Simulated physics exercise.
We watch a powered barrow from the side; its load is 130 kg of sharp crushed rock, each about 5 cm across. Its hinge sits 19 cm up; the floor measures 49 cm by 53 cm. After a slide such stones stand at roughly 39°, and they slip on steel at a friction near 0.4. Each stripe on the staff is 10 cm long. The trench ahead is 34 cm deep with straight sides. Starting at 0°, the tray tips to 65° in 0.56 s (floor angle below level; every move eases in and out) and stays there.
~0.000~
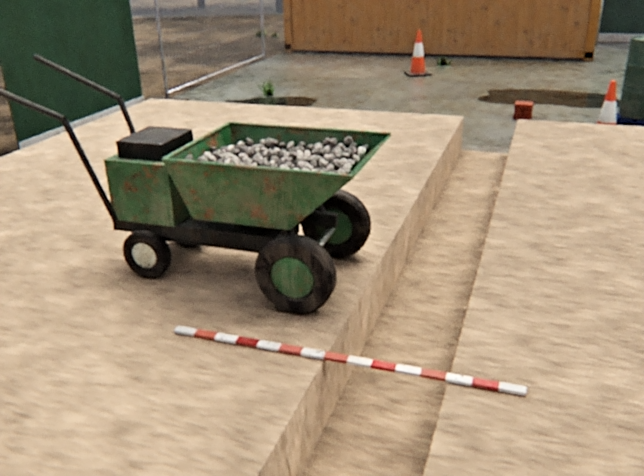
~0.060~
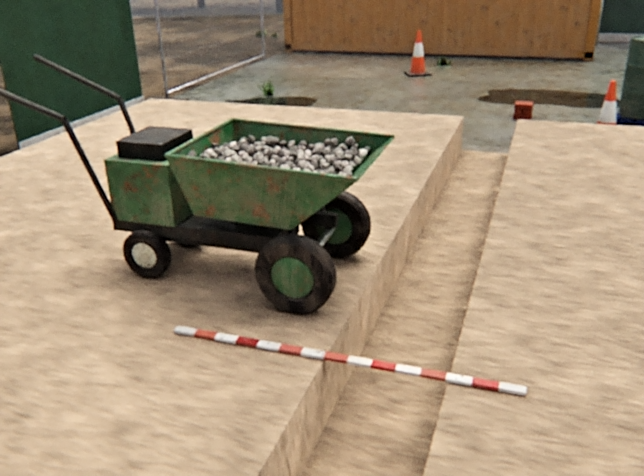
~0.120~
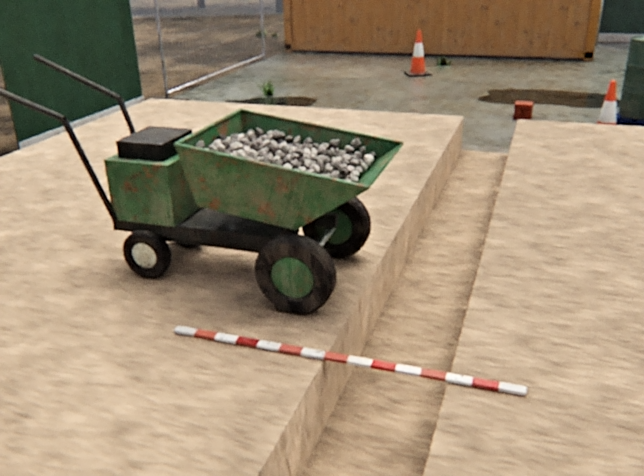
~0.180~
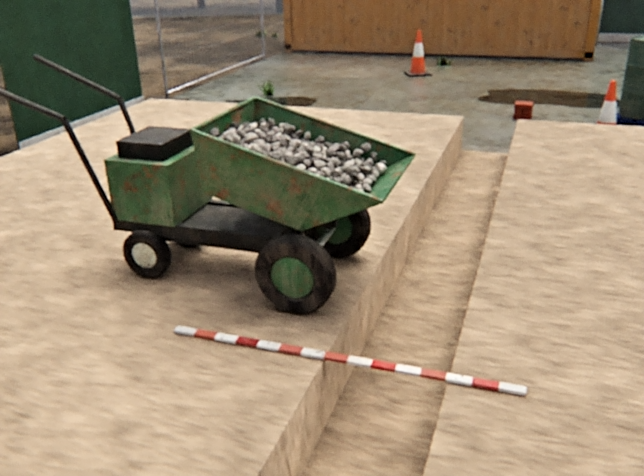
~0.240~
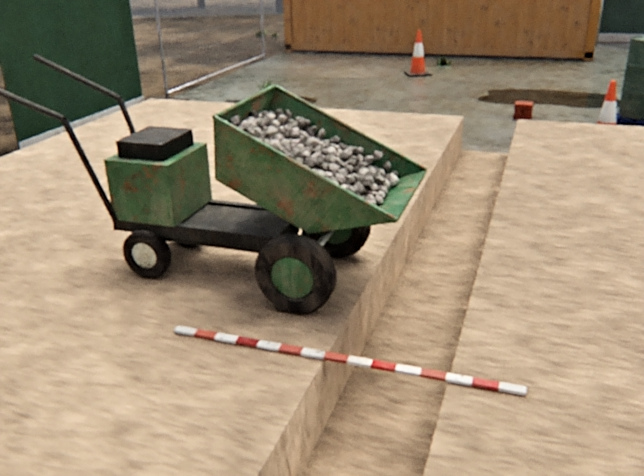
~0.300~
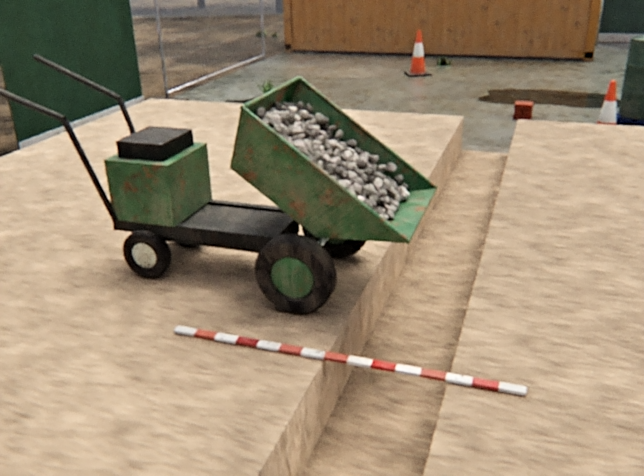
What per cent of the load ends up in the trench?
Close to 58 in a hundred.
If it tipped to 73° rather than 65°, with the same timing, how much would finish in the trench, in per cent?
In that case some 60 per cent.
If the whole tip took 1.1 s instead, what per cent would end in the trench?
Then about 75 per cent.
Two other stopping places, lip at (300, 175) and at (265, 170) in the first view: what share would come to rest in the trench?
About 95 and 100 per cent.
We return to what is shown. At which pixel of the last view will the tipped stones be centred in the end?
Their middle is at about (461, 334).
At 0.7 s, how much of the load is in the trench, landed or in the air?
Some 10 per cent.
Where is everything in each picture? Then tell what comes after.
Lip at (353, 177), floor tilted 0°, highest stones at (319, 149), in the first frame.
The tray is at 2°, its lip at (357, 180); the top of the load is at (284, 146); the stones move at 0.4 m/s on average, in the second frame.
Lip at (368, 188), floor tilted 8°, highest stones at (248, 138); the stones move at 0.9 m/s on average, in the third frame.
Lip at (383, 202), floor tilted 16°, highest stones at (246, 129); the stones move at 1.2 m/s on average, in the fourth frame.
Lip at (397, 221), floor tilted 26°, highest stones at (264, 118); the stones move at 1.4 m/s on average, in the fifth frame.
The tray is at 36°, its lip at (409, 242); the top of the load is at (284, 110); the stones move at 1.4 m/s on average, in the sixth frame.
After 0.4 s the floor is at 55°; 100 % in the tray; the foremost stones are at (407, 244).
After 0.7 s the floor is at 65°; 89 % in the tray, 10 % in the trench, 2 % past the trench; the foremost stones are at (477, 305).
After 1.0 s the floor is at 65°; 29 % in the tray, 29 % in the trench, 41 % past the trench; the foremost stones are at (637, 331).
After 3.0 s the floor is at 65°; 0 % in the tray, 58 % in the trench, 42 % past the trench; the foremost stones are past the picture's edge.
